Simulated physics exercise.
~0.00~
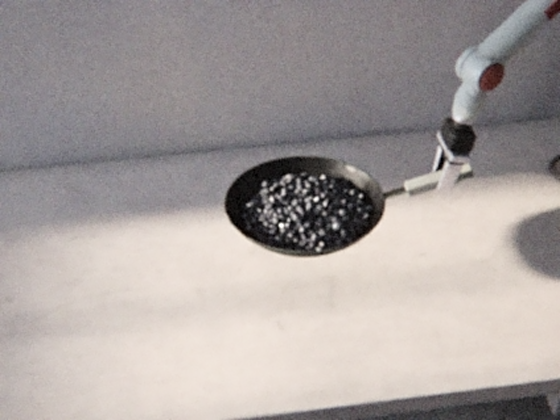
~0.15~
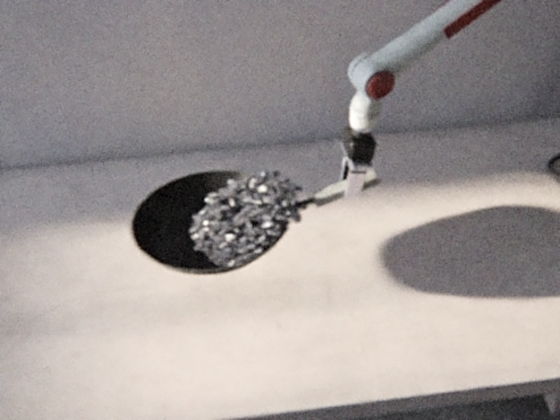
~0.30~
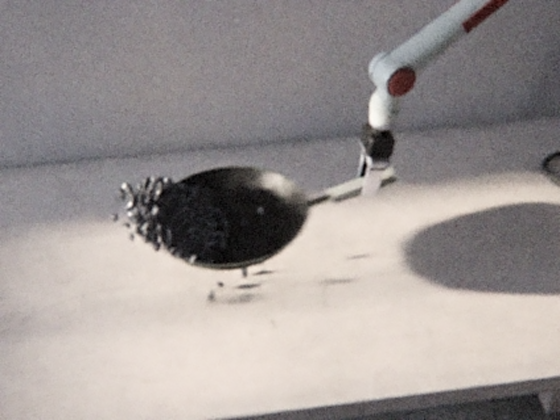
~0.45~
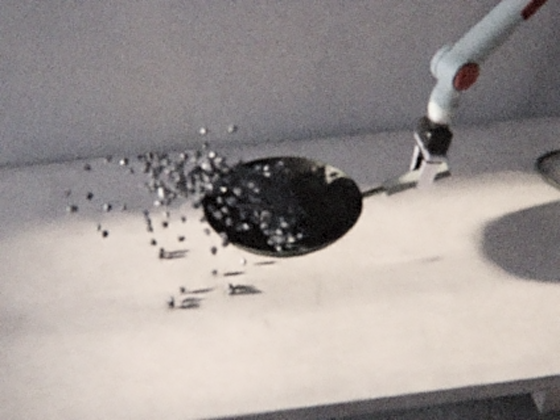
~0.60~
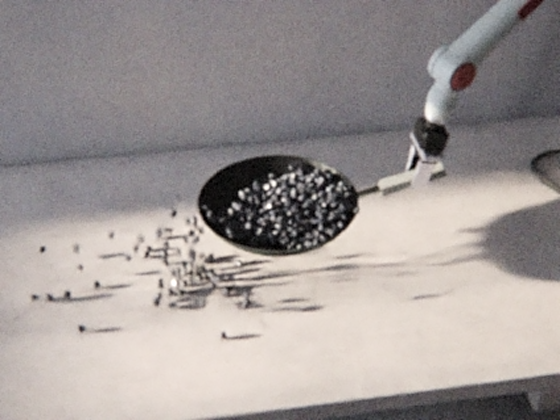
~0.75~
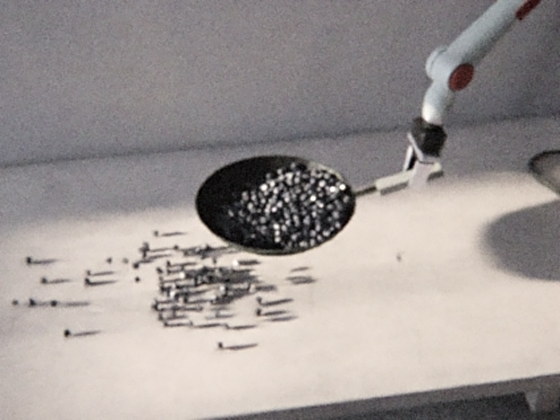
On a pale tabletop against a grey wall, a robot arm's gripper holds a dark frying pan heaped with small, shiny pebbles. The arm swings the pan to the left, and the load bunches up toward the handle side. As the pan moves back to the right, the pebbles surge to the far left and spill over the rim. Many scatter through the air while others drop back into the pan. The stray ones land below and to the left, and the pan ends nearly still, with most pebbles inside and dozens strewn across the table.
